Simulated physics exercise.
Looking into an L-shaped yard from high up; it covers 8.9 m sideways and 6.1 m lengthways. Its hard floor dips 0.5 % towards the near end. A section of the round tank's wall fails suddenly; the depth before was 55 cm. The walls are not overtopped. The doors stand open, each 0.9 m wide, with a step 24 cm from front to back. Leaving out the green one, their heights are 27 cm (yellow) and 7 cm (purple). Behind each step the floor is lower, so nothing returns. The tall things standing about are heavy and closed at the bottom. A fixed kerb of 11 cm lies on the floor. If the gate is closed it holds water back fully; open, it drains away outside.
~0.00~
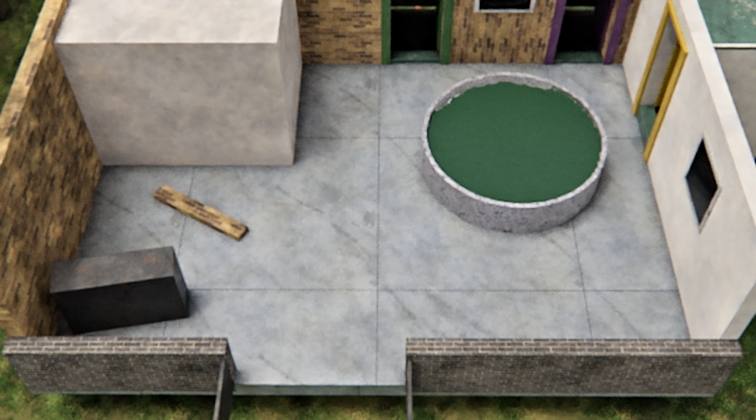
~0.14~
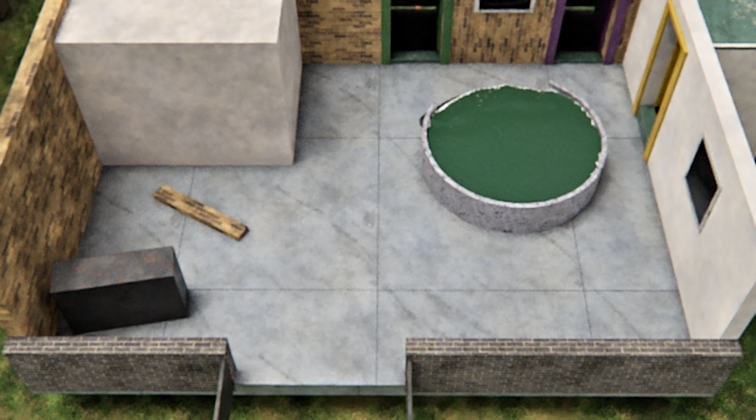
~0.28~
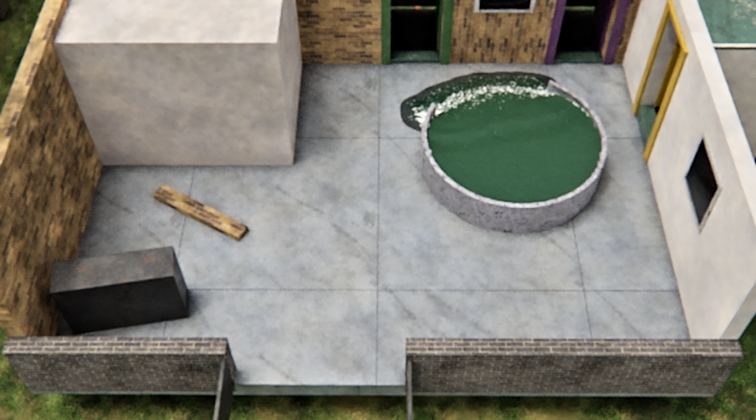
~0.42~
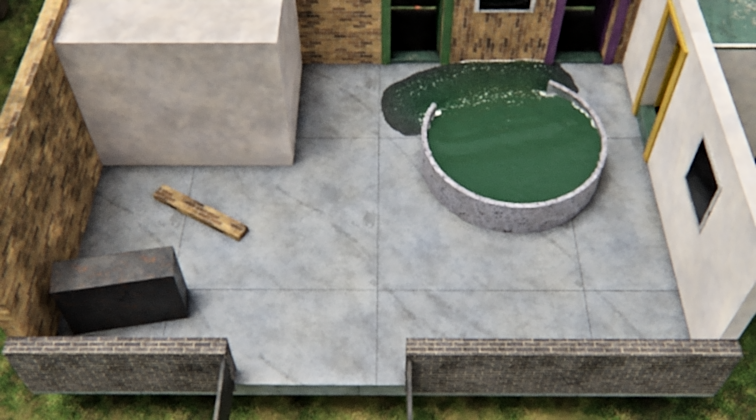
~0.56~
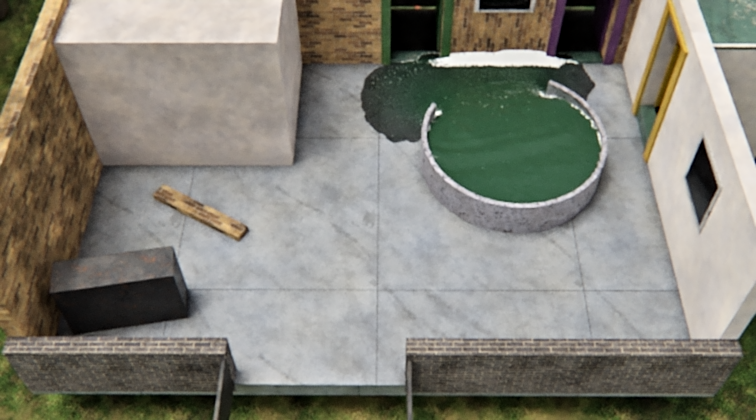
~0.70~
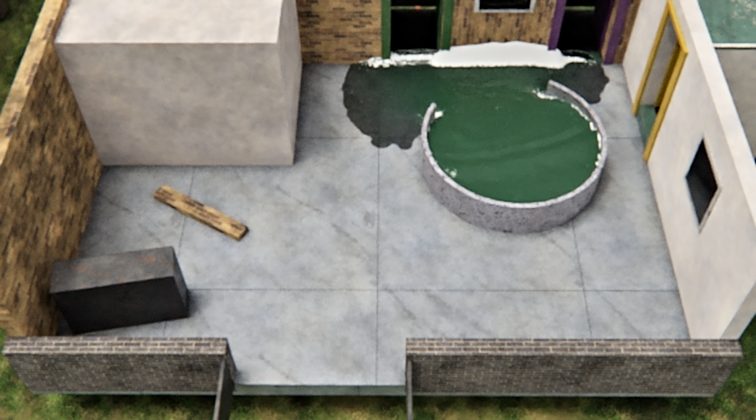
A walled yard with a pale grey paved floor is seen from high above, with grass along its near edge. A round grey tank of green water stands right of centre, a white block at upper left, a wooden plank and dark box at left, and green, purple and yellow doorways around the back and right. The tank's far rim breaks open and green water pours out, spreading left and back to the rear wall, foaming white there and reaching the purple doorway, while the camera stays still.
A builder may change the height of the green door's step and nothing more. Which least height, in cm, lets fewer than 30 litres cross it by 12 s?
At least 26 cm or so.
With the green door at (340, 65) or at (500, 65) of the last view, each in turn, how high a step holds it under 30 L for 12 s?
Roughly 23 and 33 cm.
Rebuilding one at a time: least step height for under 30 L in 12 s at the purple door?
About 14.0 cm at purple.
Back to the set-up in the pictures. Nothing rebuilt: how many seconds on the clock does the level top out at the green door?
At about 1.6 s.
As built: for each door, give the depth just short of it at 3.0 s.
In cm: Yellow 12, purple 13, green 22.
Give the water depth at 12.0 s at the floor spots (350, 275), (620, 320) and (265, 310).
About 5, 7 and 4 cm.
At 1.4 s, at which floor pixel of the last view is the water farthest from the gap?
Near (310, 69).
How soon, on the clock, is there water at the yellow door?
Arrival: Yellow 1.8 s.
After 1.4 s water covers 15 % of the floor, deepest (44 cm) near (480, 69); 28 cm at the green door, 55 litres in over its 9 cm step.
After 3.0 s water covers 30 % of the floor, deepest (36 cm) near (310, 69); 22 cm at the green door, 209 litres in over its 9 cm step.
After 12.0 s water covers 85 % of the floor, deepest (10 cm) near (668, 369); 5 cm at the green door, 276 litres in over its 9 cm step.
At the green door as built, the water arrived by 0.6 s and peaked near 28 cm at 1.6 s.
Run again over the same 12 s with other heights there, 46 litres in over 23.5 cm, 5 litres over 32 cm. The limit of 30 litres is kept from about 26 cm up.
